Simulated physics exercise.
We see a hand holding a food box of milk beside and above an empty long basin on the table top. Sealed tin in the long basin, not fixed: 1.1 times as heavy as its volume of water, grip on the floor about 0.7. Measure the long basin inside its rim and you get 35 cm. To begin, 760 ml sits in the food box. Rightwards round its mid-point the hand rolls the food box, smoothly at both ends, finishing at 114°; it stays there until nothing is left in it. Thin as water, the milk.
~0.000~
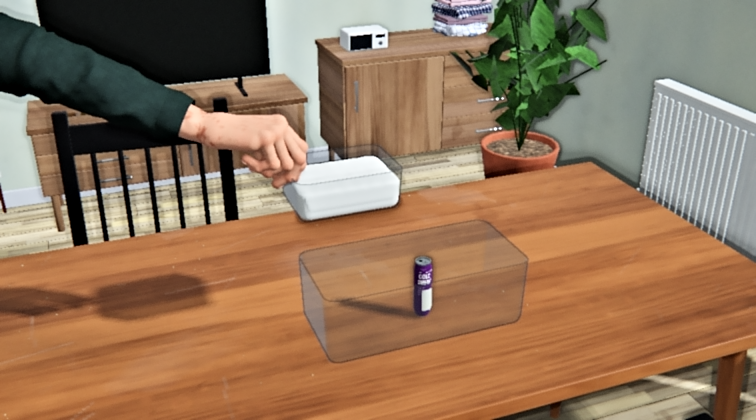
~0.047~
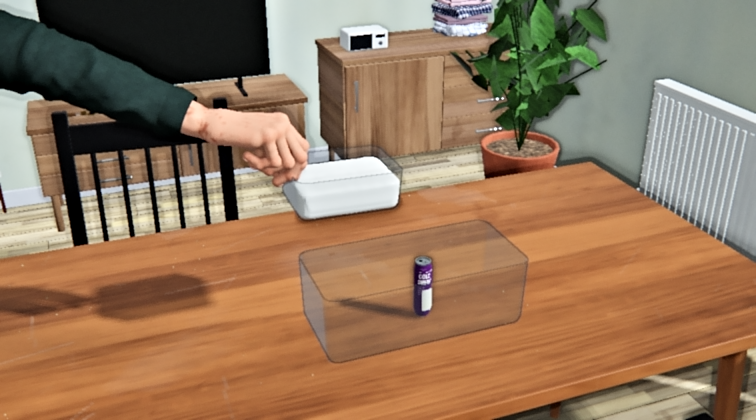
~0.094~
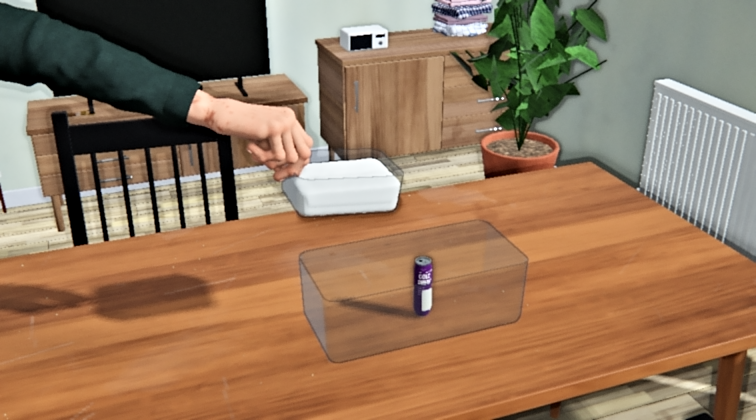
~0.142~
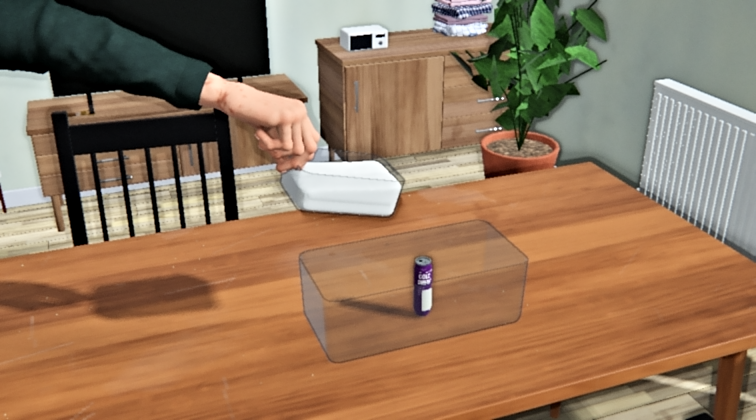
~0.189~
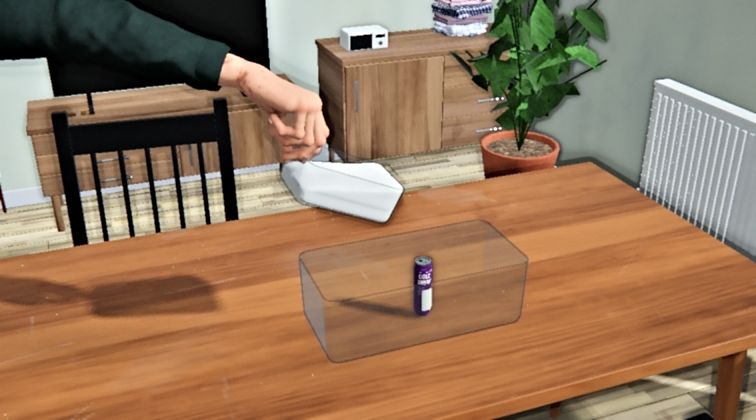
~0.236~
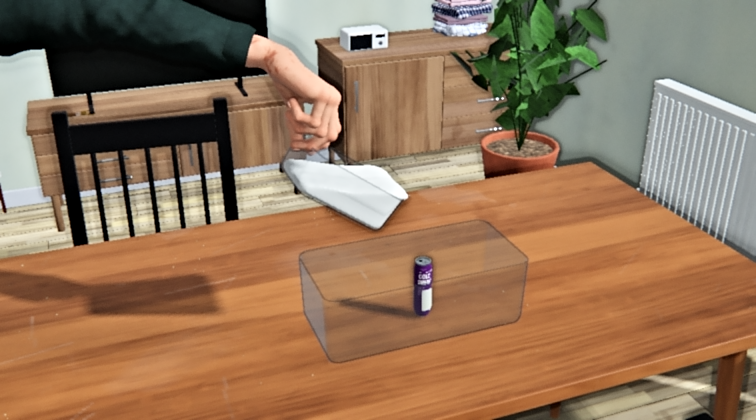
To begin with, a hand in a dark green sleeve holds a level, clear food box of white milk above and beside a long transparent basin, with a purple can on the wooden table. The hand slowly, then more quickly, rolls the box rightwards until it slants steeply, the milk shifting toward its lower right end.
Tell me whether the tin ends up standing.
Odds are it is tipped over.
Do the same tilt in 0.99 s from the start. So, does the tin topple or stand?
With that tilt, the tin stays on its base.
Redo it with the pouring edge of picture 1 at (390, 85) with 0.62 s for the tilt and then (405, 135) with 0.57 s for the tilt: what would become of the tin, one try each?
Trial 1 - tin stays standing; trial 2 - tin stays standing.
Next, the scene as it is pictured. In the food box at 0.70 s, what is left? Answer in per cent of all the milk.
Close to 0 percent of the whole amount.
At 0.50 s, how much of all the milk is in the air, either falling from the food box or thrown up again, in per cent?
About 38 per cent.
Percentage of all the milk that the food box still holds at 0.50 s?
Some 6 per cent.
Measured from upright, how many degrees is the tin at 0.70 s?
The tilt is near 10°.
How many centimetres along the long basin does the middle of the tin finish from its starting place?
All told, the tin's centre has moved close to 8.0 cm.
After 0.50 s the tilt is 104° and 6 per cent is still to pour; the tin stands where it began.
After 0.70 s the tilt is 114° and 0 per cent is still to pour; the tin leans 10°.
After 0.90 s the tilt is 114° and 0 per cent is still to pour; the tin leans 45°.
After 1.12 s the tilt is 114° and 0 per cent is still to pour; the tin lies on its side.
In the end the tin lies on its side.
